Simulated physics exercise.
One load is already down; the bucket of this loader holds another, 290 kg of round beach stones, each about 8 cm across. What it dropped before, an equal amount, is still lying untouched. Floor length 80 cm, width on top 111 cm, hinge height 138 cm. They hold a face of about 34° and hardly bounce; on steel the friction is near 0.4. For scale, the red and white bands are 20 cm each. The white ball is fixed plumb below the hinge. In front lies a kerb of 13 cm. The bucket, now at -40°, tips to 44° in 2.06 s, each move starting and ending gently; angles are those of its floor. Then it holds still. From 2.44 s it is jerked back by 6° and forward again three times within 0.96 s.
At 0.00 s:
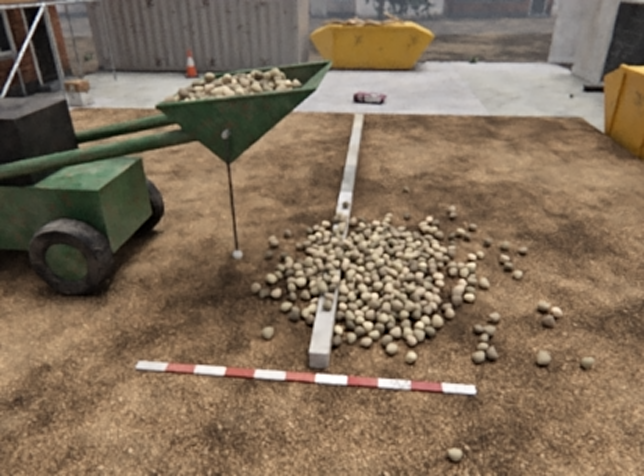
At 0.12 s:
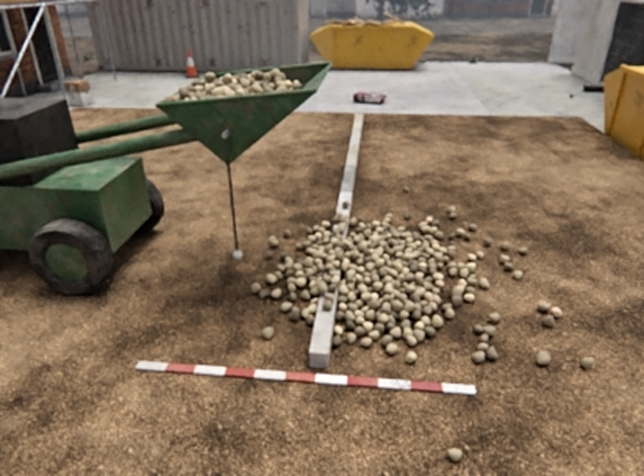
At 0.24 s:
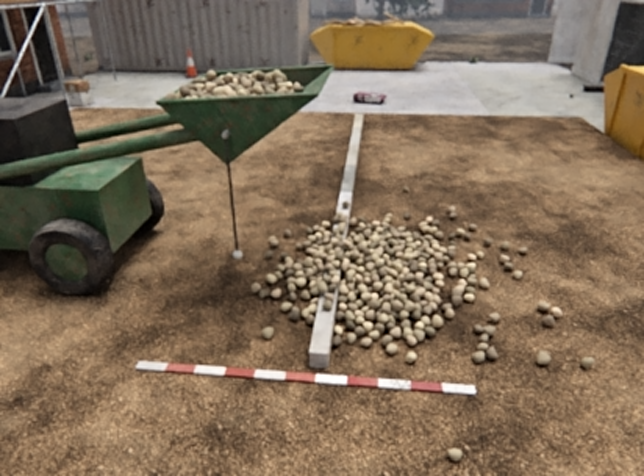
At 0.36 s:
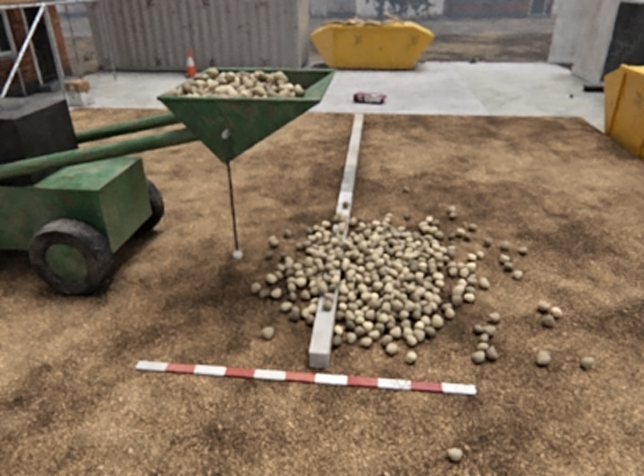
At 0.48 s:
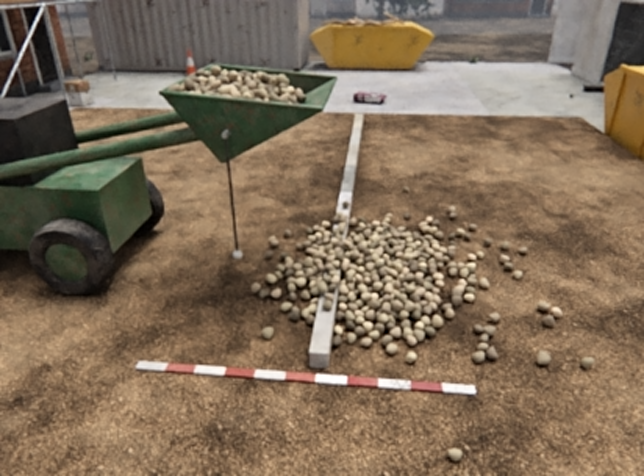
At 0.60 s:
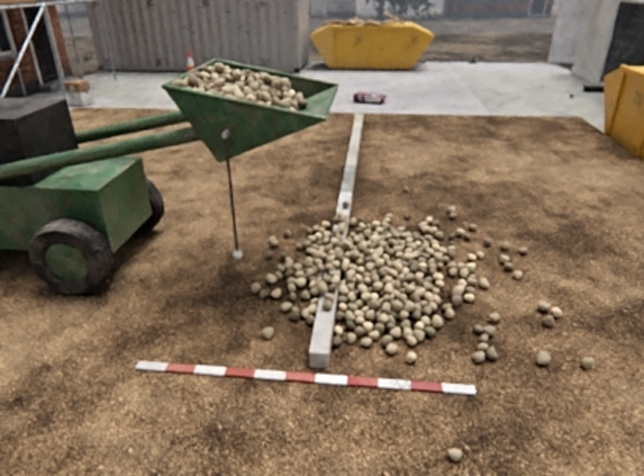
Dirt yard with a green loader slowly tilting its stone-filled bucket down to the right, beside a stone pile lying across a kerb.
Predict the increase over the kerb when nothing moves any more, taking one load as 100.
Close to 79 parts in a hundred.
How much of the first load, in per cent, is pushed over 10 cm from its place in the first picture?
Roughly 15 per cent of them.
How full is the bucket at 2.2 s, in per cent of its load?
About 5 per cent.
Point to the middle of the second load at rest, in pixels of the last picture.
Near (366, 262).
After 1.5 s the floor is at 31°; in per cent of one load, 88 in the bucket, 32 on this side of the kerb, 80 over the kerb; the foremost stones are at (534, 288).
After 2.2 s the floor is at 44°; in per cent of one load, 4 in the bucket, 58 on this side of the kerb, 138 over the kerb; the foremost stones are at (534, 288).
After 3.8 s the floor is at 44°; in per cent of one load, 0 in the bucket, 43 on this side of the kerb, 157 over the kerb; the foremost stones are at (534, 288).
After 6.4 s the floor is at 44°; in per cent of one load, 0 in the bucket, 43 on this side of the kerb, 157 over the kerb; the foremost stones are at (534, 288). Net gain over the kerb, 79.
